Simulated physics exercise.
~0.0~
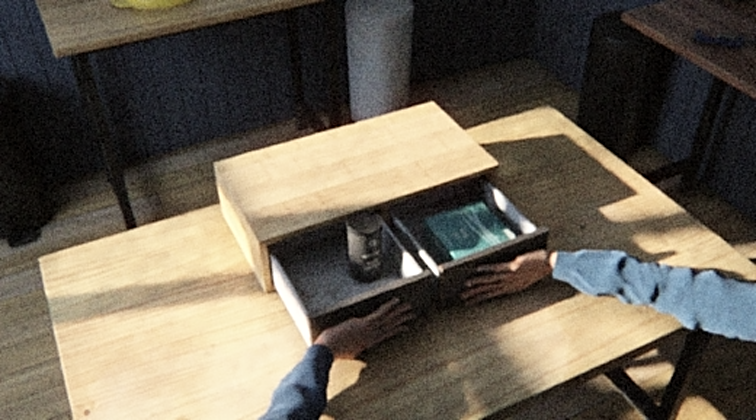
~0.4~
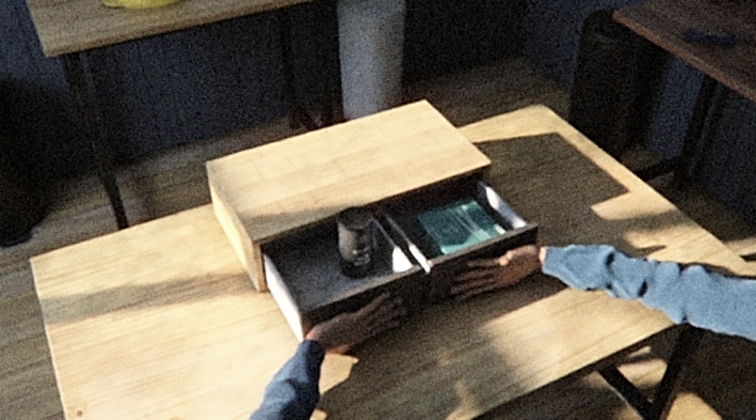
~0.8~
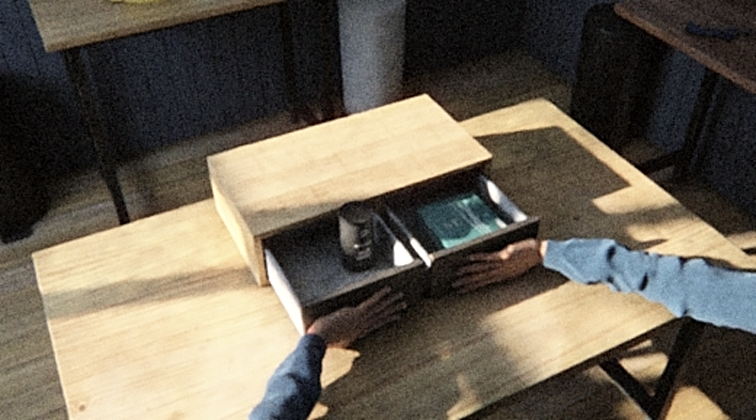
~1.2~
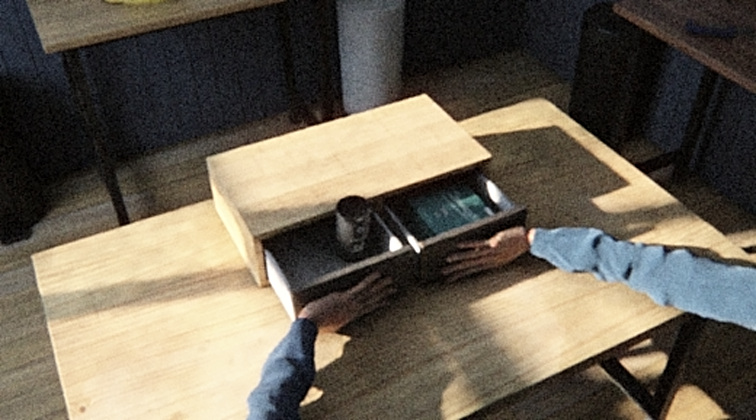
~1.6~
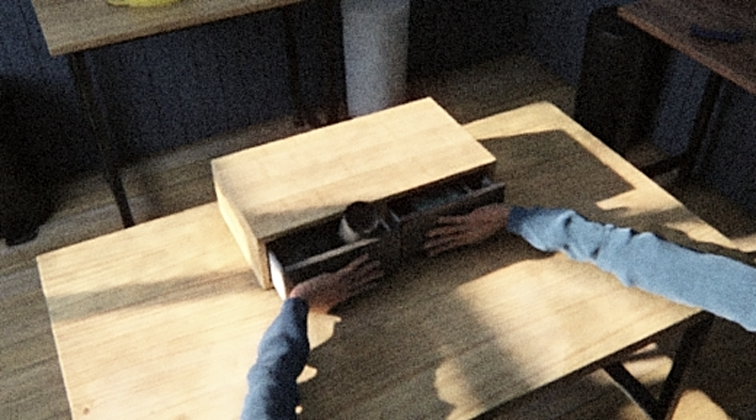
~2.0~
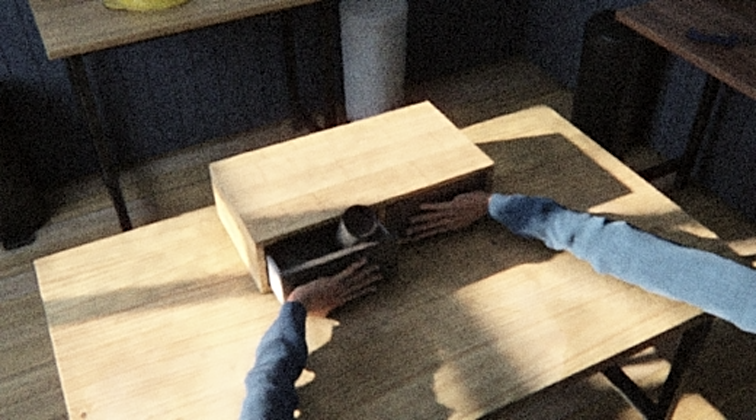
Two open drawers, the left holding an upright black pot and the right a turquoise box, jut from a low, pale wooden chest on a wooden table, seen from above by a gently swaying camera. Blue-sleeved arms reach in from the lower edge and the right, a hand against each dark front. After a brief hold, the hands push both drawers inward, and the pot begins to lean. The turquoise box slips from view as the right drawer shuts flush. The left drawer stops short and stays ajar, the pot still tilted at its opening.
